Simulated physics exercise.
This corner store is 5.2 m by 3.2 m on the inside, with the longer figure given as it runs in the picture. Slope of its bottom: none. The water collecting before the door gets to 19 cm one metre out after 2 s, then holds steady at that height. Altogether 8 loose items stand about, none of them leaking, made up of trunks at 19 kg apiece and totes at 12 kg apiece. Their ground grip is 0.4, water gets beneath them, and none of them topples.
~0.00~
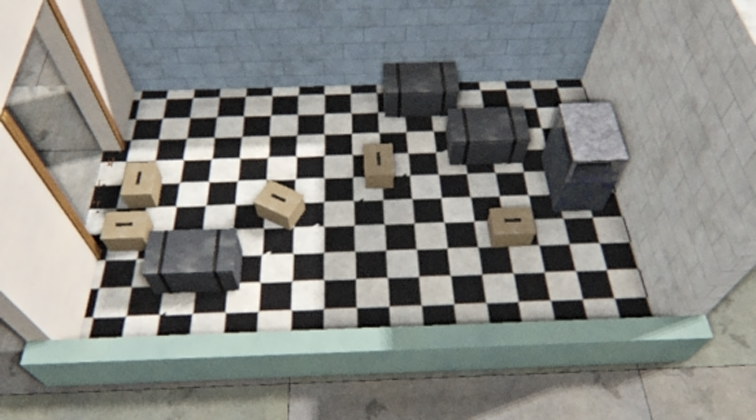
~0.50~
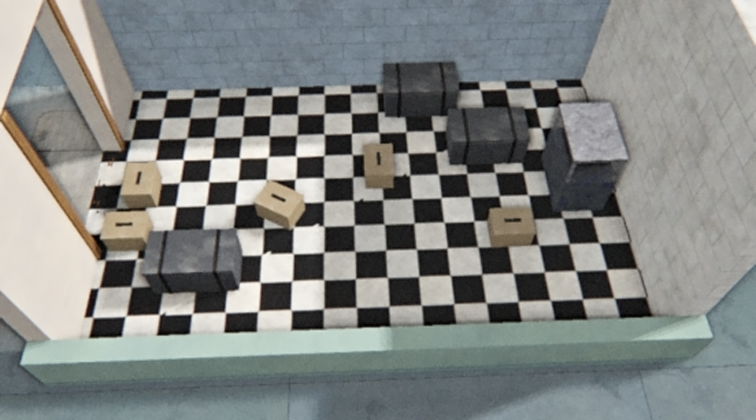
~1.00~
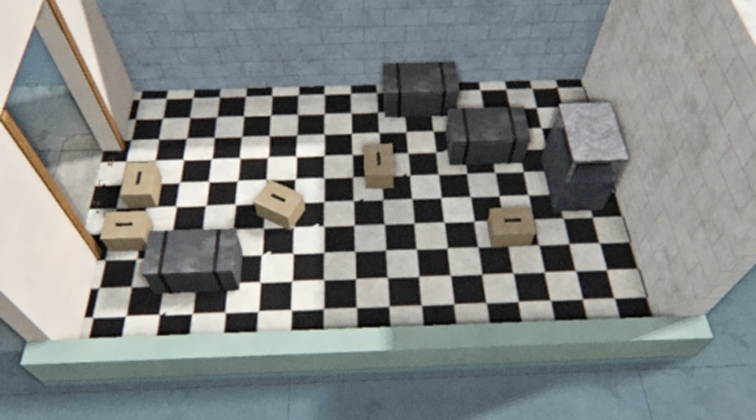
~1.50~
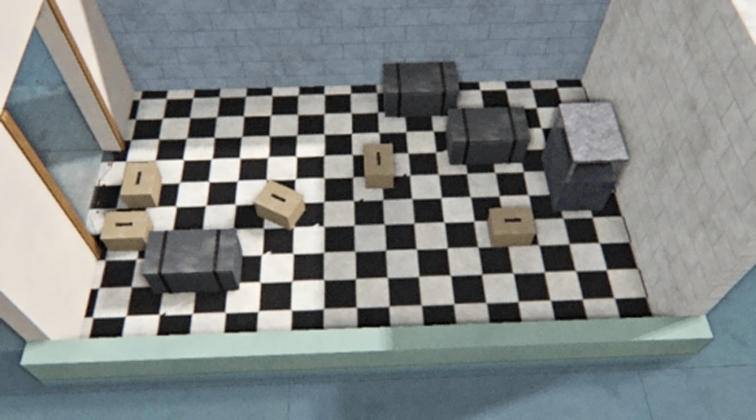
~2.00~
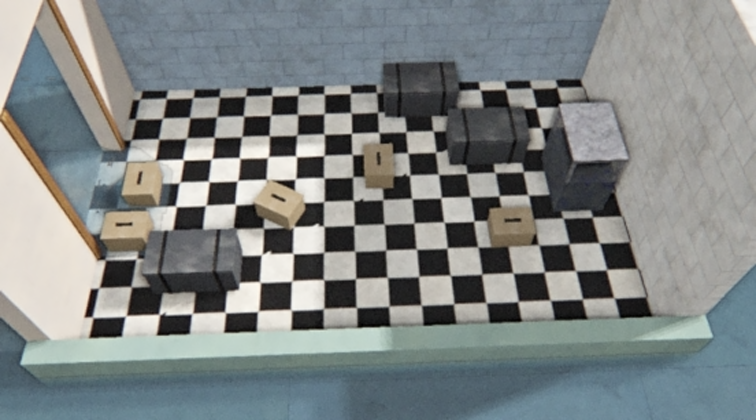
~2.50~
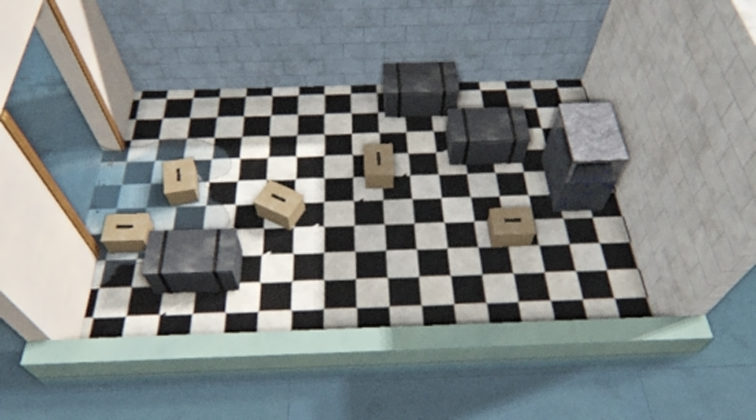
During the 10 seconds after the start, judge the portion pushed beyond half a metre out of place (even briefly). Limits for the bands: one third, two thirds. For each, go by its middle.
A fair number move that far, a third to two thirds.
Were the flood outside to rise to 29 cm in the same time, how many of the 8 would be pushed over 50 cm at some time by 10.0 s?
In that case the number is 8.
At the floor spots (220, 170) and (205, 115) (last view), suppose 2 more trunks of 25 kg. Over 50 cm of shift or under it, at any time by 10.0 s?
Taking them in order, the first is beyond that distance and the second is within that distance.
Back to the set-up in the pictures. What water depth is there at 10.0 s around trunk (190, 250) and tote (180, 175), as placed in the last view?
Some 4 cm at the first, some 12 cm at the second.
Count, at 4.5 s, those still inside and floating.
At that point I count 0.
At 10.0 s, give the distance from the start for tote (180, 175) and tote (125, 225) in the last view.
400 cm, 40 cm.
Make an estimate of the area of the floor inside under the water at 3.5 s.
Roughly 5.0 m2.
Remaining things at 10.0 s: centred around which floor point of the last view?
Mean position approx. (417, 198).
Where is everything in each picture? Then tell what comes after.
In the first picture, a tote at (139, 178), on the bottom; a tote at (124, 225) rests on the ground; water covers 0.0 m2; 0 of 8 have shifted.
In the second picture, a tote at (139, 178) rests on the ground; a tote at (124, 225), on the bottom; water covers 0.0 m2; 0 of 8 have shifted.
In the third picture, a tote at (139, 178) rests on the ground; a tote at (124, 225) rests on the ground; water covers 0.0 m2; 0 of 8 have shifted.
In the fourth picture, a tote at (139, 178) rests on the ground; a tote at (124, 225), on the bottom; 0.0 m2 under water; 0 of 8 have shifted.
In the fifth picture, a tote at (140, 178) rests on the ground; a tote at (124, 225) rests on the ground; water covers 0.4 m2; 0 of 8 have shifted.
In the sixth picture, a tote at (179, 175), on the bottom, 39 cm from its start; a tote at (125, 227) rests on the ground; water covers 1.2 m2; 1 of 8 have shifted.
After 3.5 s 1 of 8 are over 50 cm from their spots; 0 afloat.
After 4.5 s 2 of 8 are over 50 cm from their spots; 0 afloat.
After 7.0 s 3 of 8 are over 50 cm from their spots; 0 afloat.
After 10.0 s 4 of 8 are over 50 cm from their spots, and 4 have been at some point; 4 afloat.
